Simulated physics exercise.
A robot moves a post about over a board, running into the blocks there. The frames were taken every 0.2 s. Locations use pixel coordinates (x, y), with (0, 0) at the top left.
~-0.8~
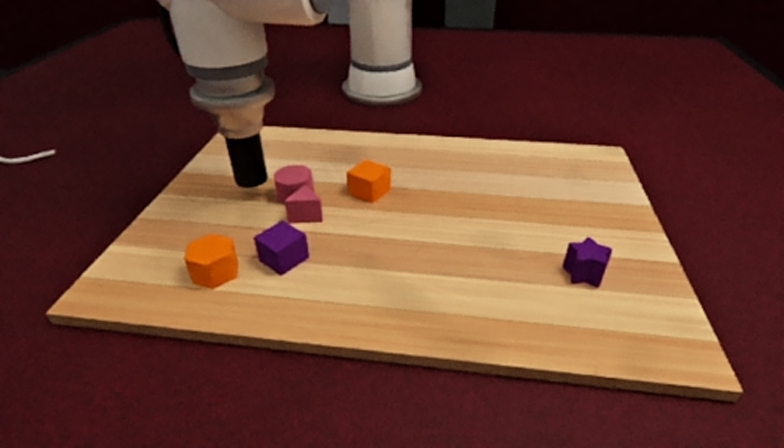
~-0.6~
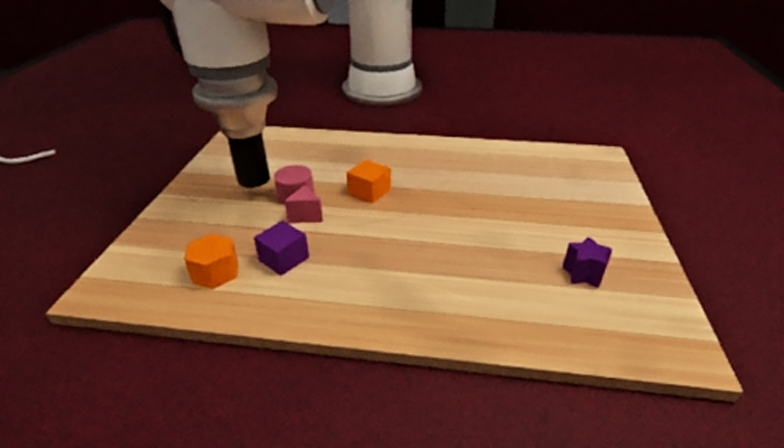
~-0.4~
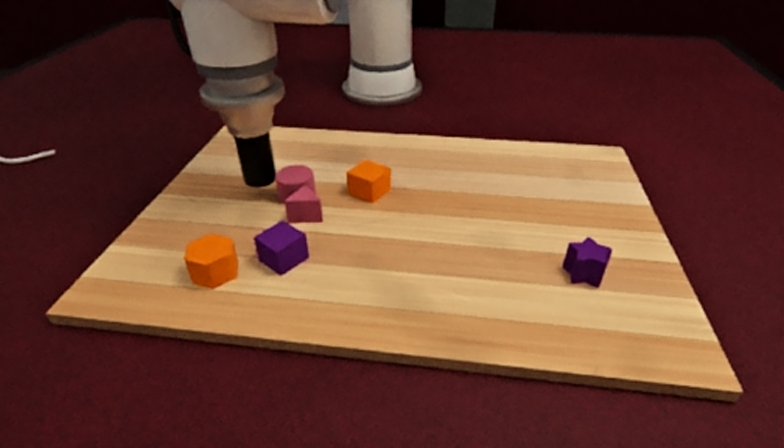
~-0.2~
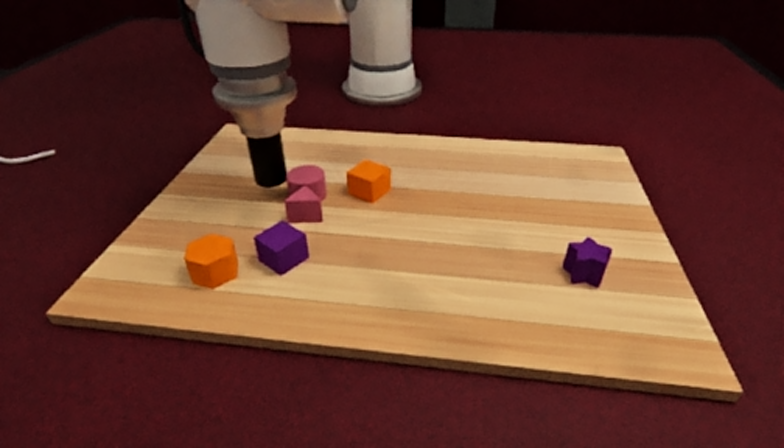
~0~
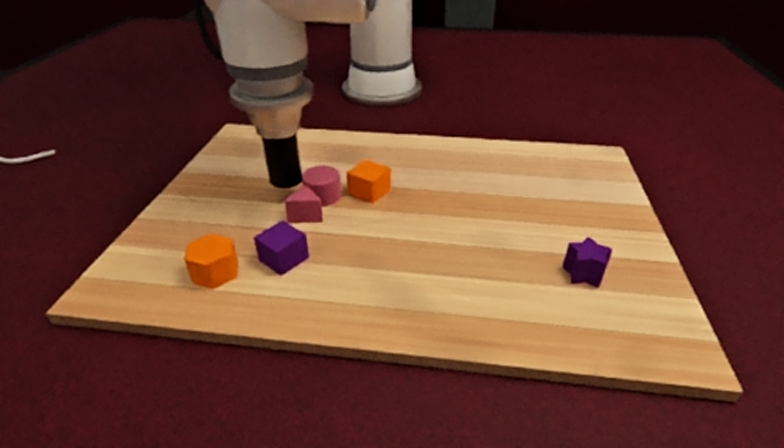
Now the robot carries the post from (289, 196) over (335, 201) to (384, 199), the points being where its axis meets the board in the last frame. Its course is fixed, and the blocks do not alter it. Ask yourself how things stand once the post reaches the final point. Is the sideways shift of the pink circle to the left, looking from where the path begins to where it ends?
In short: Yes.
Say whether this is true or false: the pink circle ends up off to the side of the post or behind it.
Answer: False.
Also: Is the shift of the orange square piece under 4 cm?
It seems not.
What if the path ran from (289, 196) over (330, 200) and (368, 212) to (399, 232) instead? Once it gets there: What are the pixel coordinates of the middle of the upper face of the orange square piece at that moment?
In the picture, that point is around (414, 167).
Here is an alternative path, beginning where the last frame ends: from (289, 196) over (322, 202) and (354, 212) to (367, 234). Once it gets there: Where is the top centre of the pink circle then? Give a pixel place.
I'd say the pink circle ends with its top centre at (377, 175).
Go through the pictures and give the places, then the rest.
The first frame shows post tip at (252, 180); block tops, pink three-sided block at (303, 195); pink circle at (293, 174); orange square piece at (369, 170).
The second frame shows post at (254, 180); blocks unchanged.
The third frame shows post at (261, 179); blocks unchanged.
The fourth frame shows post at (271, 179); pink circle at (305, 174).
The fifth frame shows post at (286, 180); pink three-sided block at (303, 195); pink circle at (321, 175); orange square piece at (369, 170).
The first path, step by step. One third of the way, post at (318, 185); pink three-sided block at (308, 196), turned 30° clockwise; pink circle at (353, 176); orange square piece at (392, 167).
Two thirds of the way, post at (351, 186); pink three-sided block at (310, 196), turned 40° clockwise; pink circle at (383, 170); orange square piece at (414, 162), turned 20° clockwise.
At the end, post at (384, 183); pink three-sided block at (310, 196), turned 40° clockwise; pink circle at (410, 165); orange square piece at (435, 154), turned 25° clockwise.
